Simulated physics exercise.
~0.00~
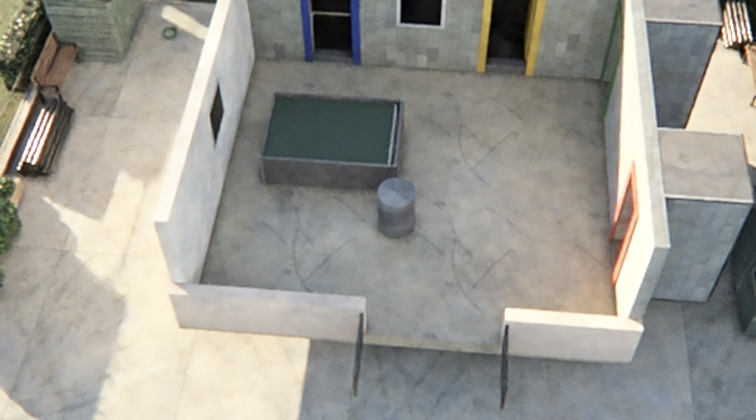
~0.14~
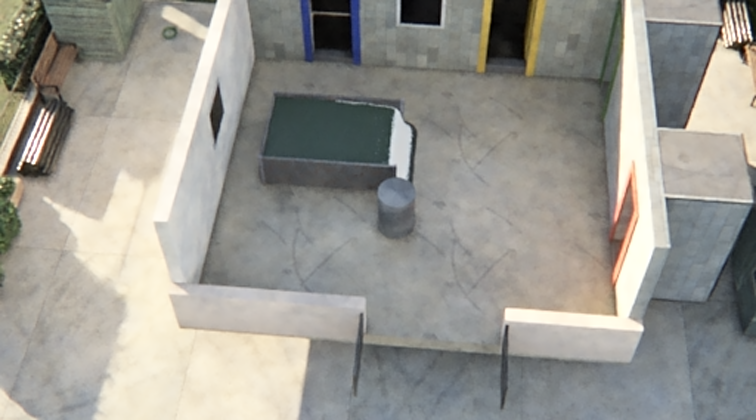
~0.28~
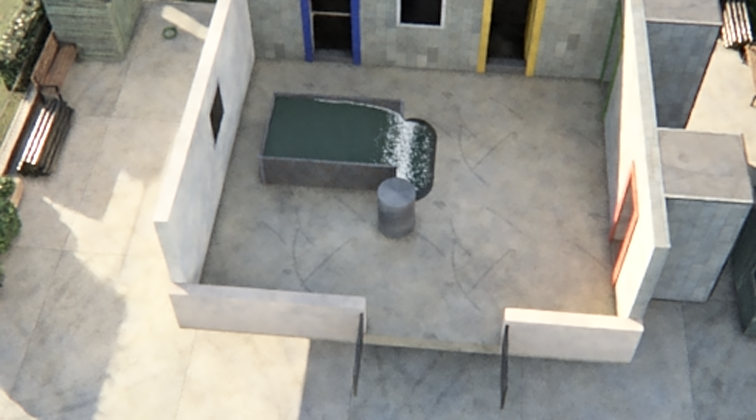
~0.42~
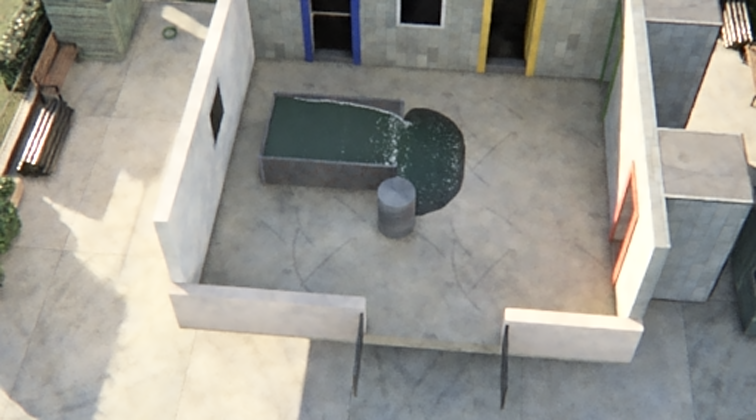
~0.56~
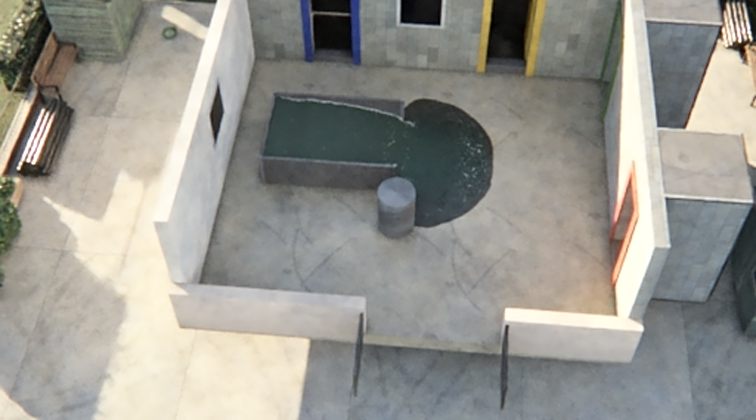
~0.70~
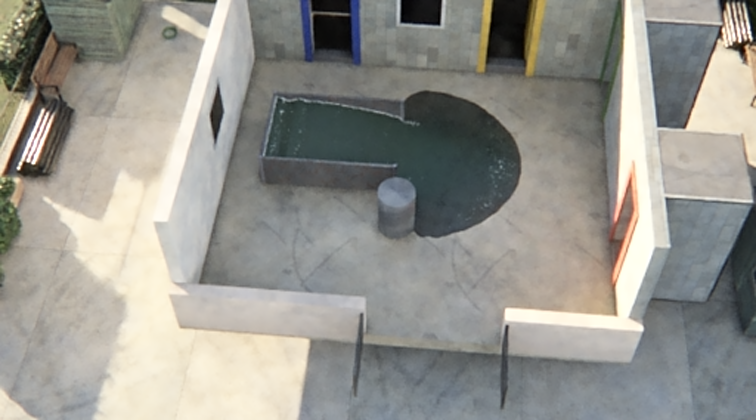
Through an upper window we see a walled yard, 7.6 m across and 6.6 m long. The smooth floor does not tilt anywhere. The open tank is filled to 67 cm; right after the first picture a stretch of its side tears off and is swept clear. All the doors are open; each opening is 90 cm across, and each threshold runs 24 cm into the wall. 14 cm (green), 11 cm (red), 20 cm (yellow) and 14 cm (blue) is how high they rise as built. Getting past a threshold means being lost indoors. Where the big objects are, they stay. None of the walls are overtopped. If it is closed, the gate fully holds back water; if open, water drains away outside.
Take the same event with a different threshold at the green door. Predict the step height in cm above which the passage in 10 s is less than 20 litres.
About 24 cm of height.
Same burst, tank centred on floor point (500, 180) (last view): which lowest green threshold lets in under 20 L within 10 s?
About 21 centimetres.
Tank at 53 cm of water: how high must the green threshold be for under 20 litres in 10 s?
Something near 18 cm should do.
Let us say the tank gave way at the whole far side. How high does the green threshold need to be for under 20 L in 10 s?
If so: Around 16 cm.
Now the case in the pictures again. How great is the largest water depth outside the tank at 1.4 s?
Up to some 28 centimetres, I'd say.
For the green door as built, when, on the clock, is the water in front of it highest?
Peak time: About 3.2 s.
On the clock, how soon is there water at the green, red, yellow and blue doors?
It gets to green after 1.8 s, red after 1.8 s, yellow after 1.6 s and blue after 6.5 s.
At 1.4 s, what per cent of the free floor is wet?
Roughly 35 percent of the floor.
After 1.4 s water covers 35 % of the floor, deepest (28 cm) near (408, 164); it has not reached the green door.
After 3.0 s water covers 50 % of the floor, deepest (35 cm) near (617, 342); 29 cm at the green door, 25 litres in over its 14 cm threshold.
After 10.0 s water covers 95 % of the floor, deepest (11 cm) near (255, 60); 4 cm at the green door, 105 litres in over its 14 cm threshold.
At the green door as built, the water arrived by 1.8 s and peaked near 30 cm at 3.2 s.
With a threshold of 19.5 cm, 45 litres would have come in within the 10 s; with 26.5 cm, 13 litres. So under 20 litres takes about 24 cm.
